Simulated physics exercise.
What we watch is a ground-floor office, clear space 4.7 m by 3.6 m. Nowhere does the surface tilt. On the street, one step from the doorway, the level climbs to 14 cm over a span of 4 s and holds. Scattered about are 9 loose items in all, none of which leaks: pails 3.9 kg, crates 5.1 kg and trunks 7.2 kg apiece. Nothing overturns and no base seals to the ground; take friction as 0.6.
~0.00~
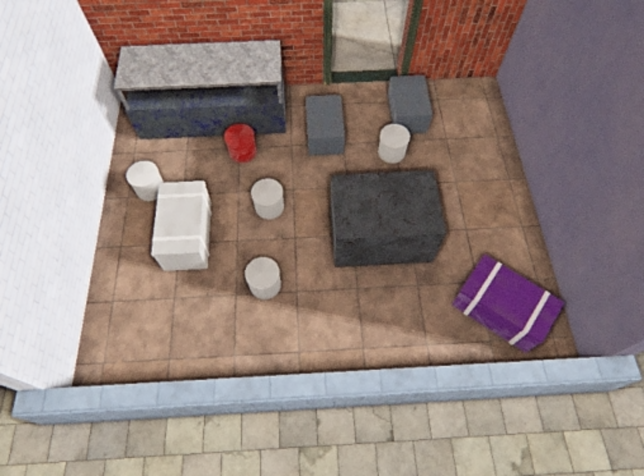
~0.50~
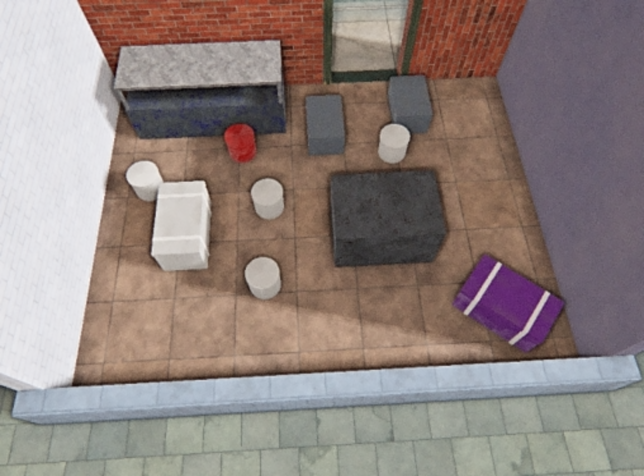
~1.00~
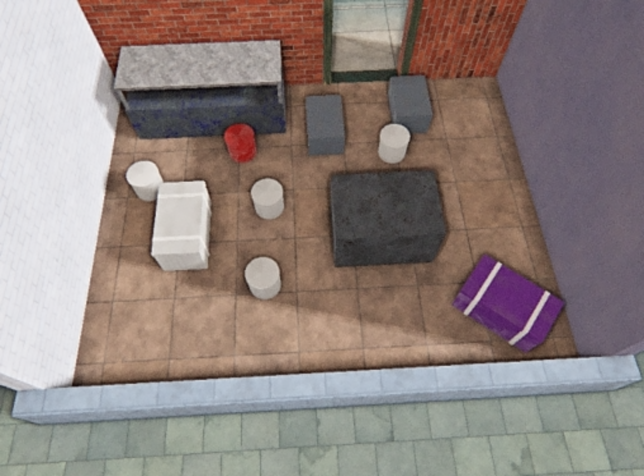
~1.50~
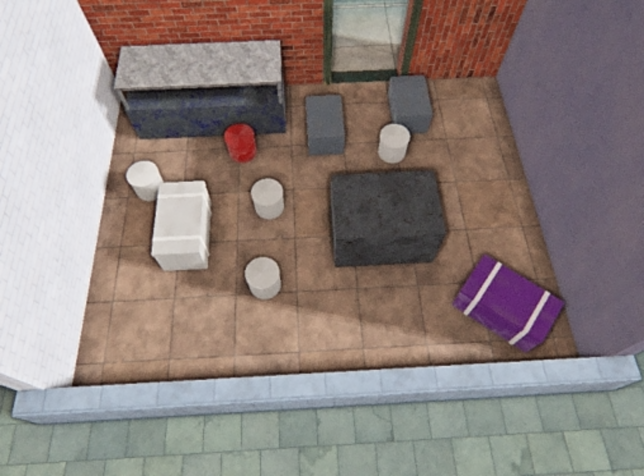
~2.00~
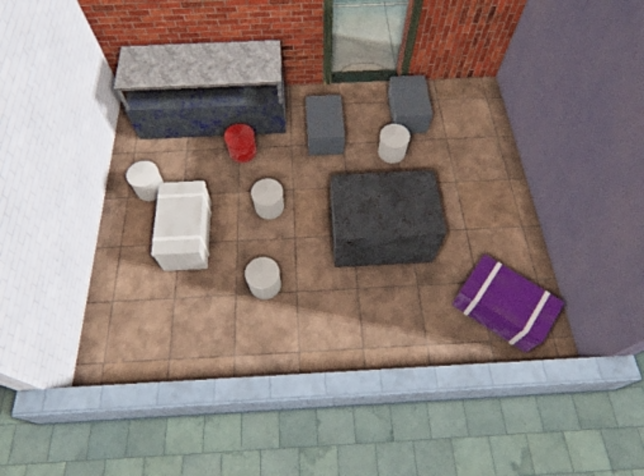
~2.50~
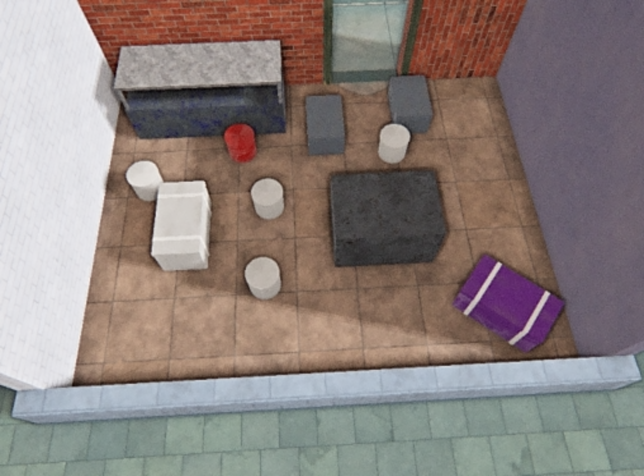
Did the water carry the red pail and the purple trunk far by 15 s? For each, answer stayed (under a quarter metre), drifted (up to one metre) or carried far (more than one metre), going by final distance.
By then the red pail stayed, the purple trunk was carried far.
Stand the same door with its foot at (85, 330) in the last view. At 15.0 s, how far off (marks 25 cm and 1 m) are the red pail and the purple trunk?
The red pail hardly moves at all and the purple trunk drifts well away.
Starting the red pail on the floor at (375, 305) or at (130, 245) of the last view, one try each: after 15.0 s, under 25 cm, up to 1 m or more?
Run 1 - short shift; run 2 - in place.
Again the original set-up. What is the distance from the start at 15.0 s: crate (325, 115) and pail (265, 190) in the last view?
150 cm, 80 cm.
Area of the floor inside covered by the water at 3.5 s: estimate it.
Roughly 1.0 m2.
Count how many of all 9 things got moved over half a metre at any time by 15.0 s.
I make that 6.
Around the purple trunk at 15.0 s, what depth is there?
Depth: About 5 cm.
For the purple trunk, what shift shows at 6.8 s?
Around 0 centimetres.
After 3.5 s the red pail is near (239, 135), 0.0 m from its start, aground; the purple trunk is near (512, 296), 0.0 m from its start, aground; 0 afloat.
After 6.8 s the red pail is near (238, 135), 0.0 m from its start, aground; the purple trunk is near (512, 296), 0.0 m from its start, aground; 1 afloat.
After 11.0 s the red pail is near (238, 135), 0.0 m from its start, aground; the purple trunk is near (452, 320), 0.6 m from its start, afloat; 3 afloat.
After 15.0 s the red pail is near (238, 135), 0.0 m from its start, aground; the purple trunk is near (307, 262), 1.9 m from its start, afloat; 7 afloat.
